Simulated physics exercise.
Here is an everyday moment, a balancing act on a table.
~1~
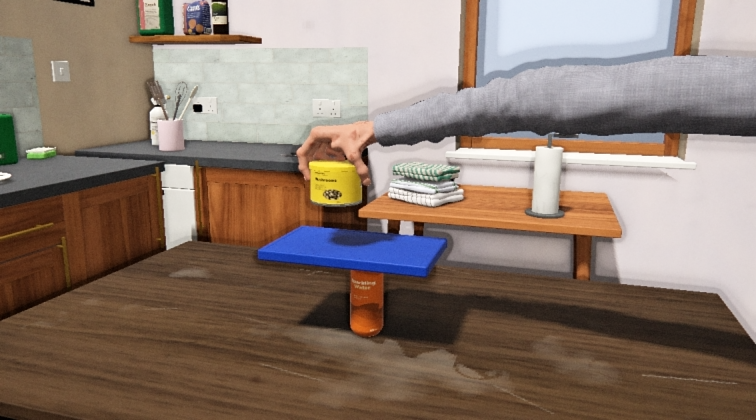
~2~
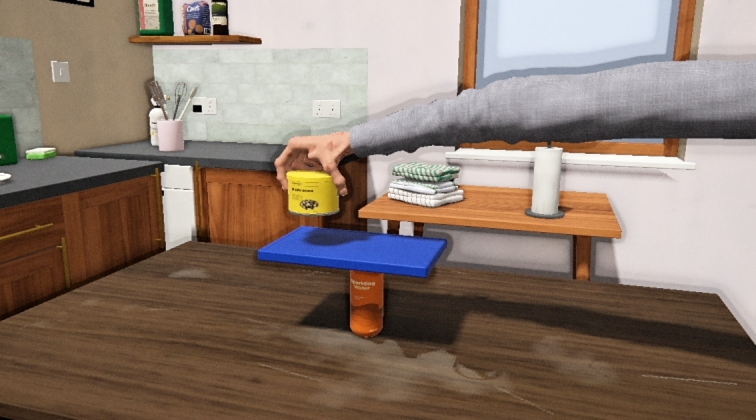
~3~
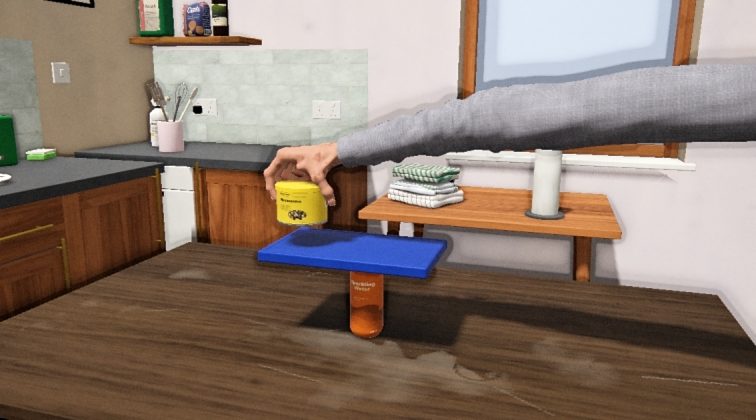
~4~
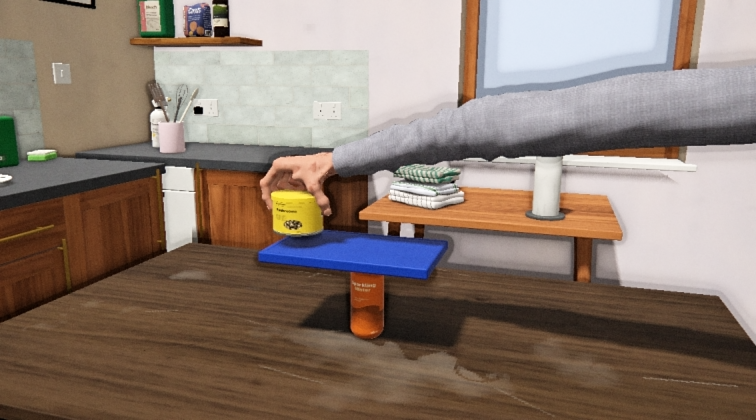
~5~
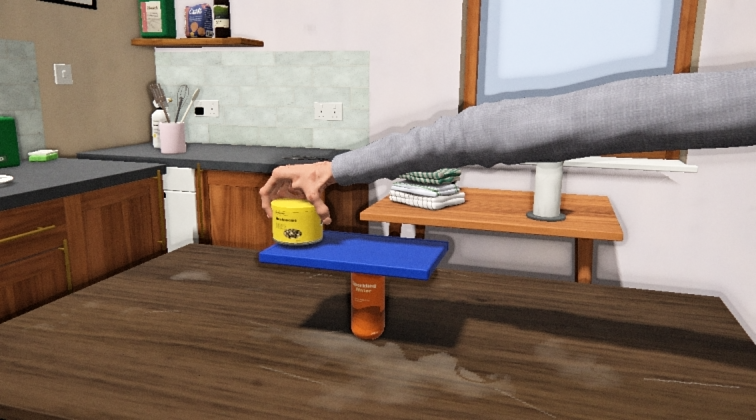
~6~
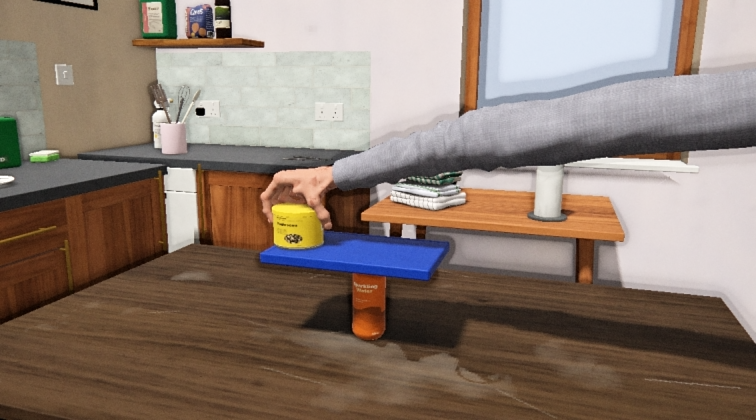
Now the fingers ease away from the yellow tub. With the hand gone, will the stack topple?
I predict the stack won't bear it.
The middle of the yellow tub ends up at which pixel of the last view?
End position: Approximately (191, 292).
Then, 0.40 s past the last view, yellow tub now fallen; blue lid rocked 42° from its first pose.
Then, 0.60 s past the last view, blue lid now fallen.
Then, 0.80 s past the last view, things are still on the move.
Then, 1.00 s past the last view, as before.
Finally, fallen, blue lid and yellow tub; orange can still in place. Final places as the last picture's camera would see them, yellow tub near (191, 292). The stack loses its balance.
